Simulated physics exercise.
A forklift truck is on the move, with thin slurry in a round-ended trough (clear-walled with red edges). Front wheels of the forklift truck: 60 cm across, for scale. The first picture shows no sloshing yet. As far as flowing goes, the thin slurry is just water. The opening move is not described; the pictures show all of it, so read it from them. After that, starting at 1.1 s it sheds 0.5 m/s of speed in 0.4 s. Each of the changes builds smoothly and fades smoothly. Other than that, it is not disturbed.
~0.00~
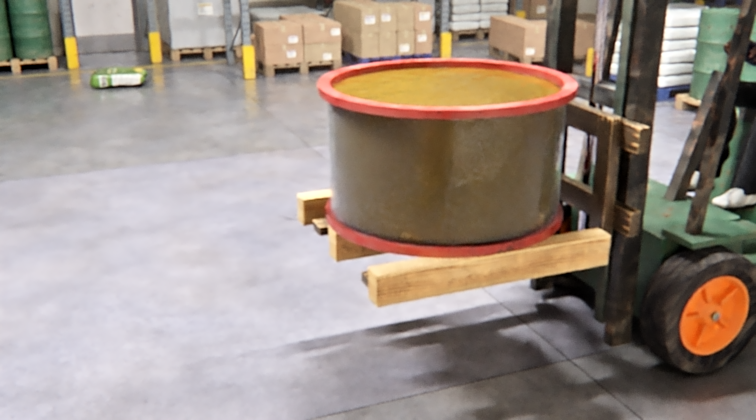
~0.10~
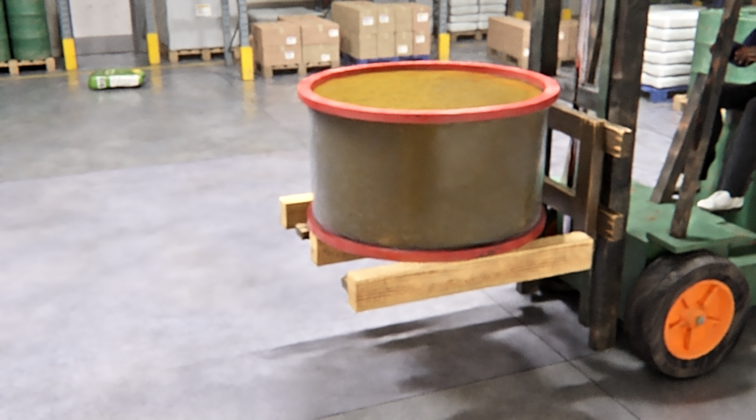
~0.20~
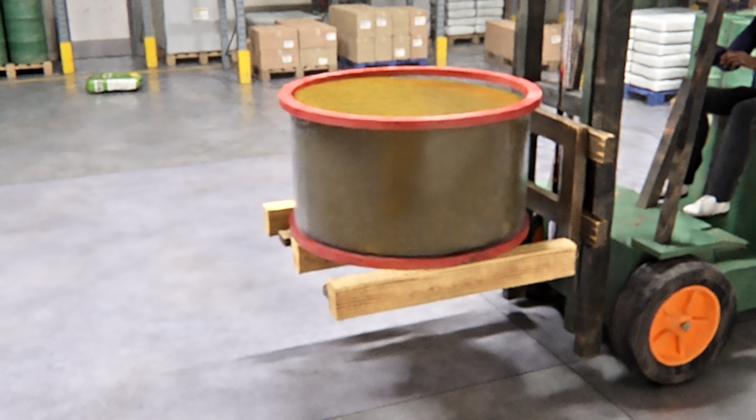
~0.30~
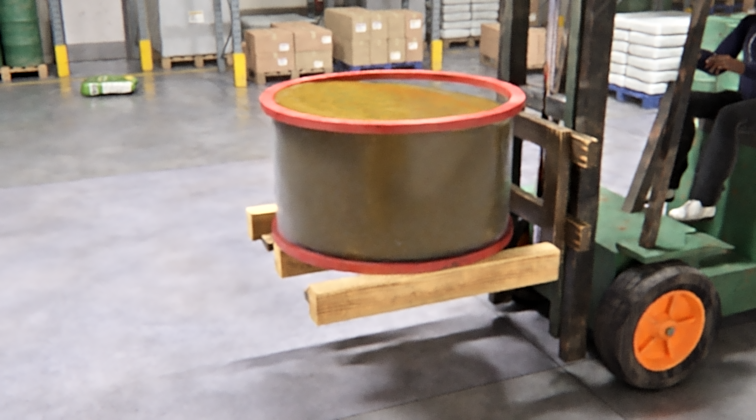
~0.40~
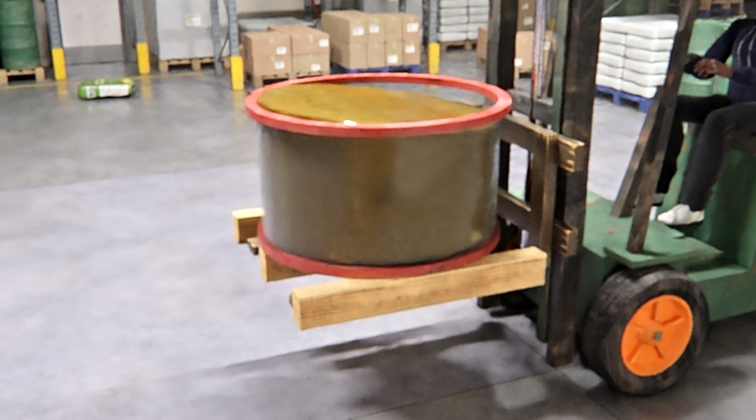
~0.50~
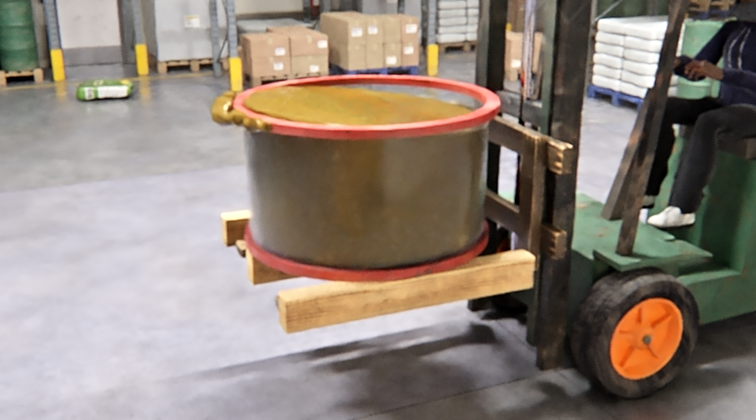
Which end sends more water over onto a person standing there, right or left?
Watch it, more will pour over on the left in this view.
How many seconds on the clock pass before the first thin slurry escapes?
1.1 s.
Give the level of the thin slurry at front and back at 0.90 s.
Approx. 50 cm front, approx. 58 cm back.
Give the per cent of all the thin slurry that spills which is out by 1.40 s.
Near 10 in a hundred.
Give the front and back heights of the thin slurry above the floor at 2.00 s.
Height at the front is 46 cm; height at the back is 60 cm.
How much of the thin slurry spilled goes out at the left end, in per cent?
Share: Around 80%.
Then, 0.90 s in, it stands 58 cm high behind and 49 cm in front; all of it is still inside.
Then, 1.40 s in, it stands 43 cm high behind and 63 cm in front; 1 per cent has gone over the left end.
Then, 2.00 s in, it stands 60 cm high behind and 46 cm in front; 3 per cent has gone over the left end.
Then, 4.49 s in, 5 per cent has gone over the left end, a little elsewhere; the left end has passed 4 per cent and the right end 1.
